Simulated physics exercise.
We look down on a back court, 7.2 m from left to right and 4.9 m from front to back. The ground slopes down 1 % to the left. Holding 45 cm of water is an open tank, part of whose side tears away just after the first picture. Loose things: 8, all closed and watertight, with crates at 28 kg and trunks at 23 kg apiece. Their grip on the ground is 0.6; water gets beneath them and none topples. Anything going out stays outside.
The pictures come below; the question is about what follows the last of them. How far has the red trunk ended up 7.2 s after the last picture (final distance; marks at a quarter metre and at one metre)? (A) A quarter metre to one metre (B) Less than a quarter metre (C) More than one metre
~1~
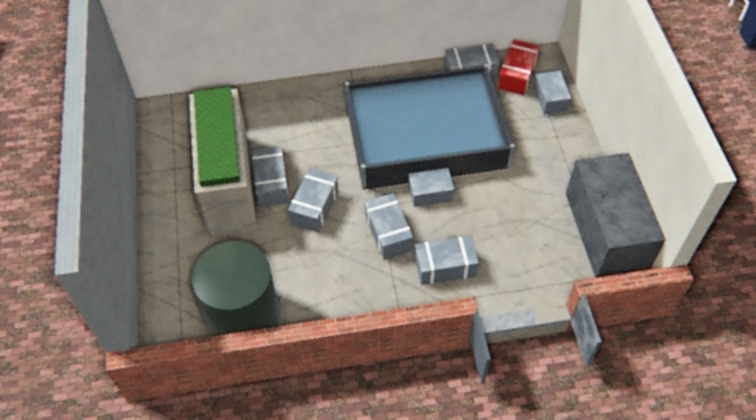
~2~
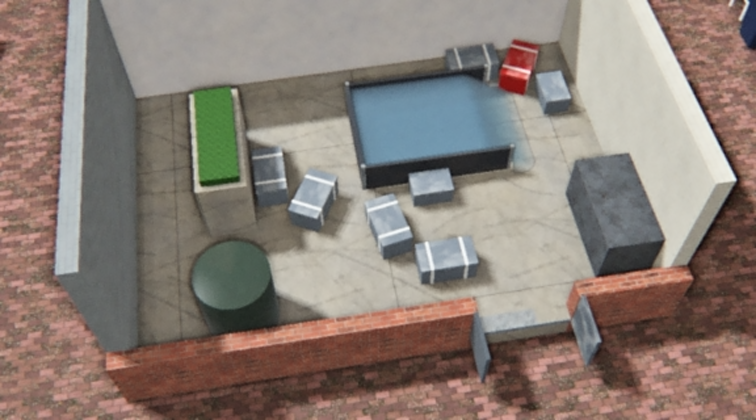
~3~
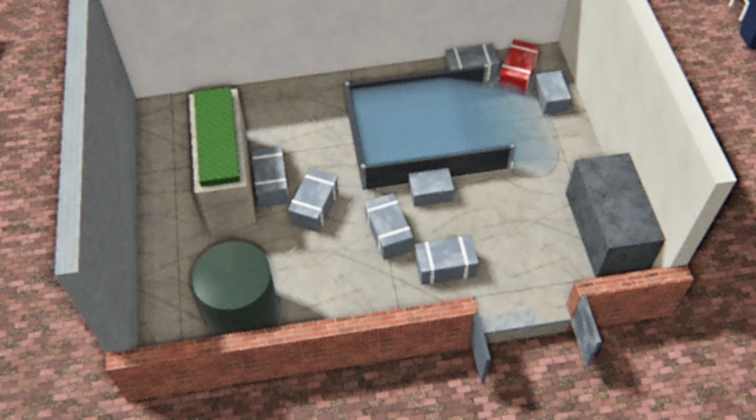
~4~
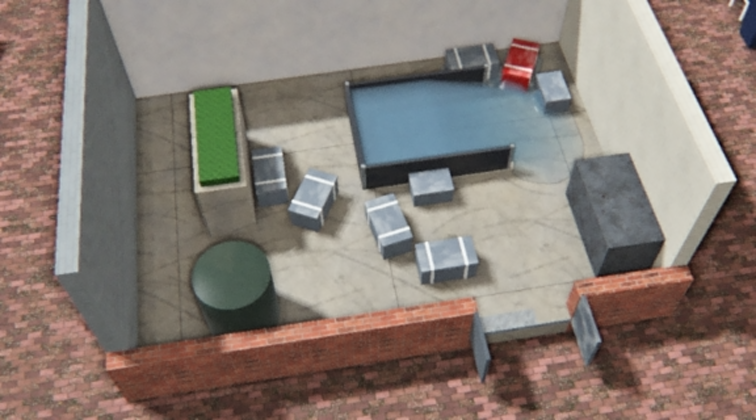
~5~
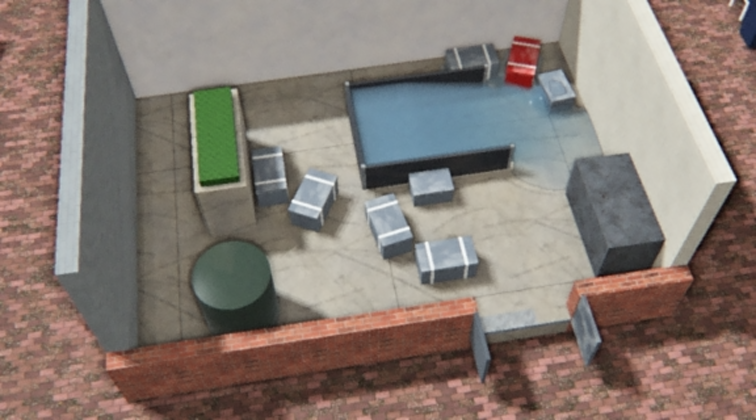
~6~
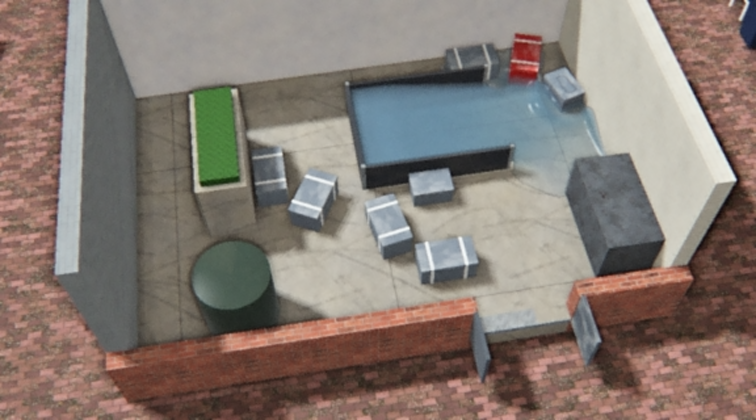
C.
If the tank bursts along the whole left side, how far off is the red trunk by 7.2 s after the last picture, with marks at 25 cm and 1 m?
The red trunk simply stays where it is.
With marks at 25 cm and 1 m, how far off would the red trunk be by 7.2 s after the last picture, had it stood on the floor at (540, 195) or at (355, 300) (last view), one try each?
Respectively: It is shoved a long way; it edges along somewhat.
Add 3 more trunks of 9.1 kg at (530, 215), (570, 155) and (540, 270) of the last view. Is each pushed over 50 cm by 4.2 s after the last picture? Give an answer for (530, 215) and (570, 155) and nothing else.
Lab note - in order: Above threshold / above threshold.
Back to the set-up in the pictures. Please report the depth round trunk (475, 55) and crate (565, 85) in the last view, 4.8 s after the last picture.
Depths: Near 4 cm, then near 9 cm.
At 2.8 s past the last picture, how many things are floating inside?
Count: 3.
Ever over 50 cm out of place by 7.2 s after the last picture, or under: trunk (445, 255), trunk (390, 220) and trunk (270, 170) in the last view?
Beyond the limit, then within the limit, then within the limit.
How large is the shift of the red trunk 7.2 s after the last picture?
500 cm.
Then, 0.9 s after the last picture the red trunk is near (535, 45), 0.4 m from its start, aground; 0 of 8 are out; 0 afloat.
Then, 2.8 s after the last picture the red trunk is near (474, 55), 0.8 m from its start, afloat; 0 of 8 are out; 3 afloat.
Then, 4.8 s after the last picture the red trunk is near (296, 74), 3.7 m from its start, afloat; 0 of 8 are out; 2 afloat.
Then, 7.2 s after the last picture the red trunk is near (223, 85), 4.8 m from its start, aground; 0 of 8 are out; 1 afloat.
